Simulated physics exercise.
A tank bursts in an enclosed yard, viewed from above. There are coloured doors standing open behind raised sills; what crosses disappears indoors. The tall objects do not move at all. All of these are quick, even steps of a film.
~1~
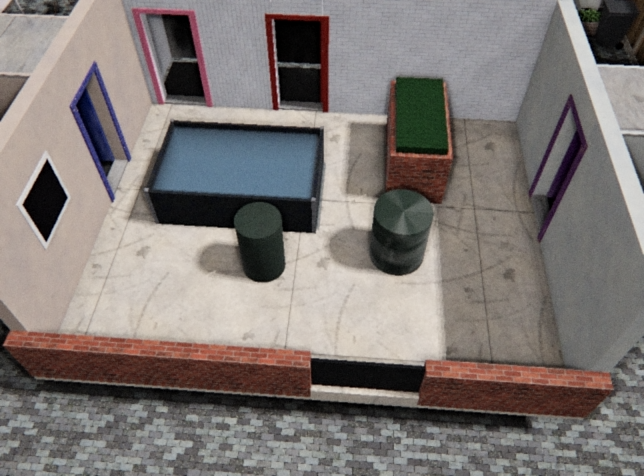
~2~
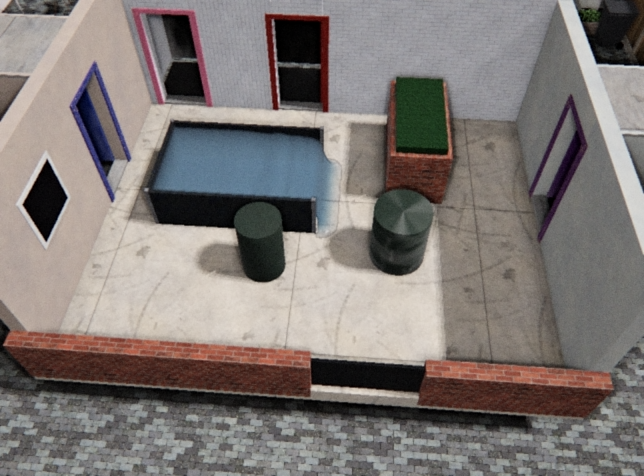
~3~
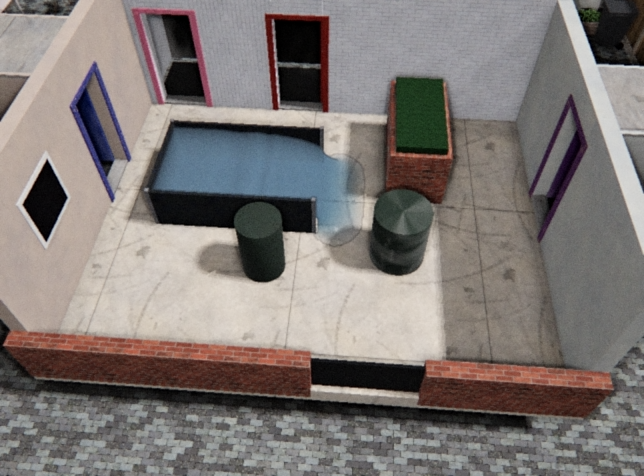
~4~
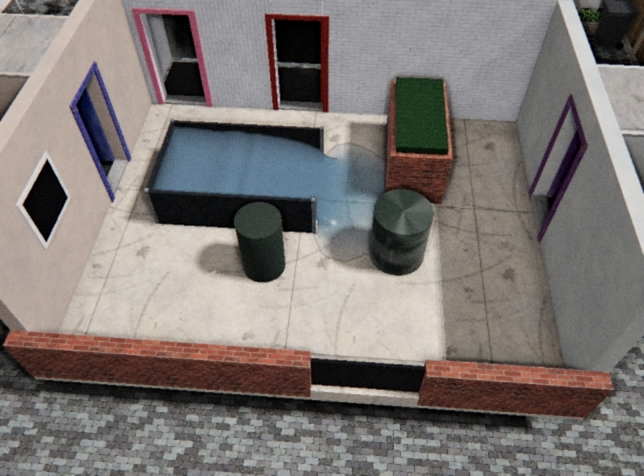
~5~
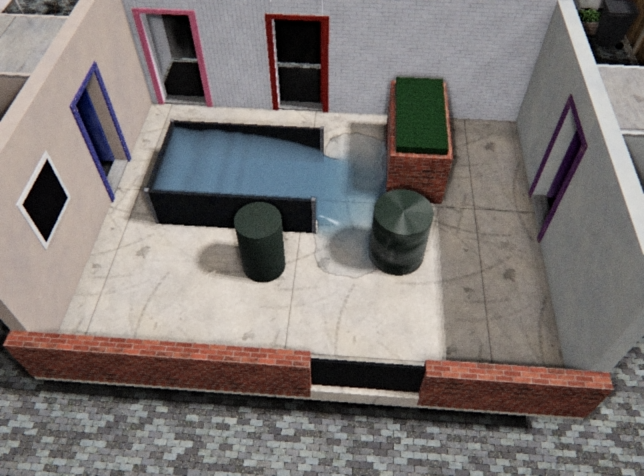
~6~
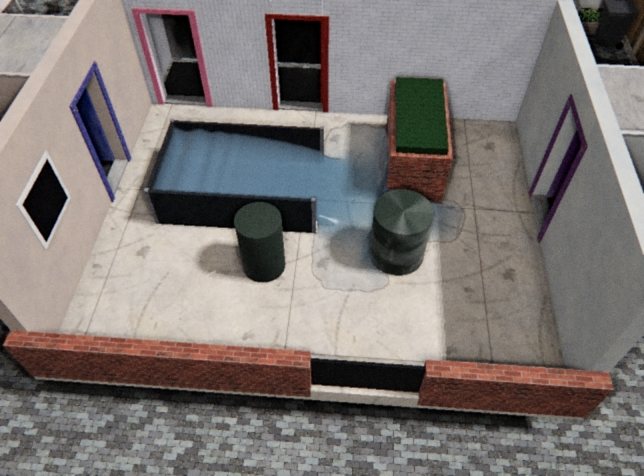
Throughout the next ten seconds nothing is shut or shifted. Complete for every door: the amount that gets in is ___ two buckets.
Red door: More than; blue door: At most; pink door: More than; purple door: More than.
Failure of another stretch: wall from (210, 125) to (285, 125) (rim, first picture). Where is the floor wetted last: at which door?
It's the purple-painted one.
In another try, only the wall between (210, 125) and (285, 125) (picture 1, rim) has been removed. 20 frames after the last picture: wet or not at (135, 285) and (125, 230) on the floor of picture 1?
In the order asked: The first spot is swamped and the second is swamped.
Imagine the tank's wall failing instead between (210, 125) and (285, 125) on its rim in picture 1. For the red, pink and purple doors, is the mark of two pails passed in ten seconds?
Well, the red one breaks the limit, while the pink one breaks the limit and the purple one stays within bounds.
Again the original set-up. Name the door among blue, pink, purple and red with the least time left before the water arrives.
That would be the one in purple, ahead of the rest.
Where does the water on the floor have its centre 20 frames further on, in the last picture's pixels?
Centre of the water: Near (348, 206).
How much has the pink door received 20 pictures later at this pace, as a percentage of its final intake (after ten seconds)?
0 %.
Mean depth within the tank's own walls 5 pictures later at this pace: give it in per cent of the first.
Near 60 in a hundred.
A moment on, water covers 25 % of the floor; the red door not reached, the blue door not reached, the pink door not reached, the purple door under two buckets in.
Next, water covers 45 % of the floor; the red door wet at the sill, nothing in, the blue door not reached, the pink door not reached, the purple door far over two buckets in.
Then, water covers 65 % of the floor; the red door under two buckets in, the blue door not reached, the pink door wet at the sill, nothing in, the purple door far over two buckets in.
Later, water covers 90 % of the floor; the red door over two buckets in, the blue door under two buckets in, the pink door over two buckets in, the purple door far over two buckets in.
In the end, water covers 100 % of the floor; the red door over two buckets in, the blue door under two buckets in, the pink door over two buckets in, the purple door far over two buckets in.
